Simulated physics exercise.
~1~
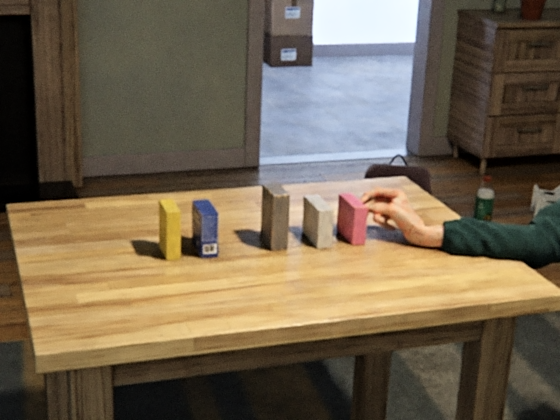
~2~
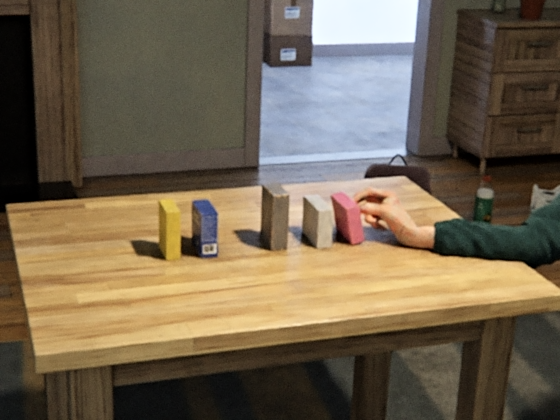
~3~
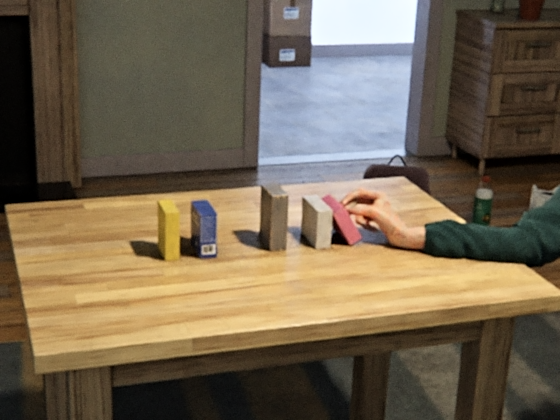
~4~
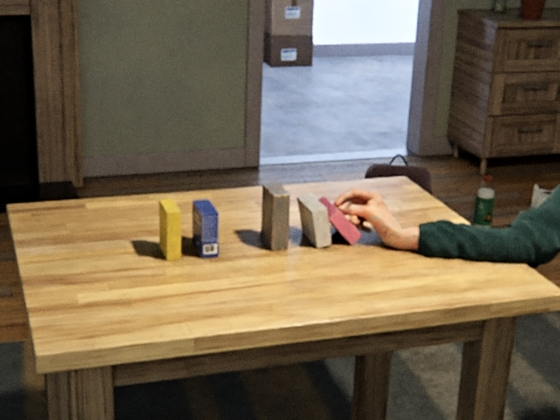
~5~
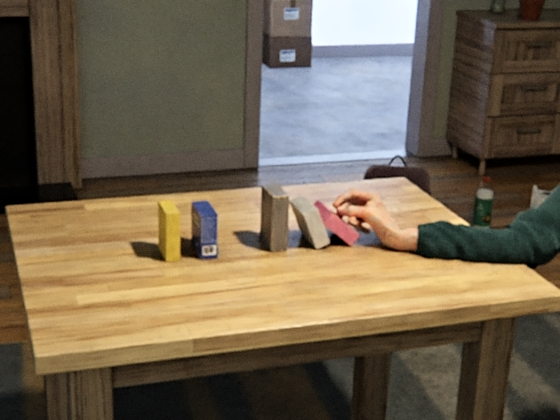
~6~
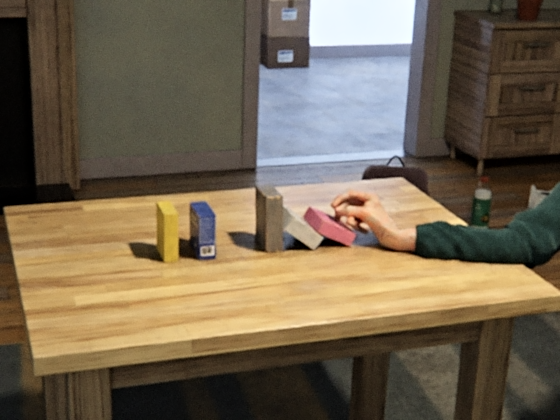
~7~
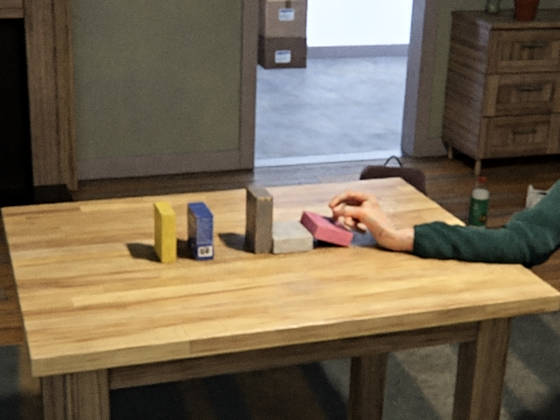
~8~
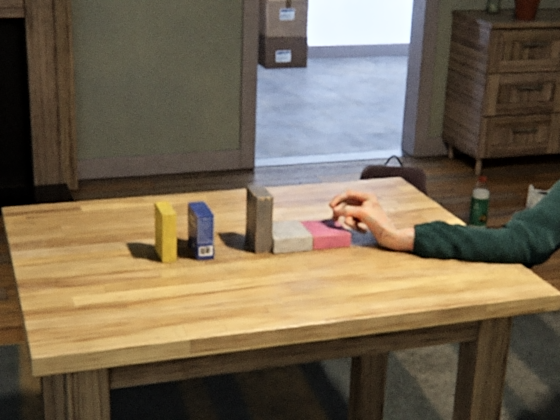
Pink block tipping left under a fingertip, knocking the whitish block flat beside it, while grey, blue and yellow blocks stay standing.
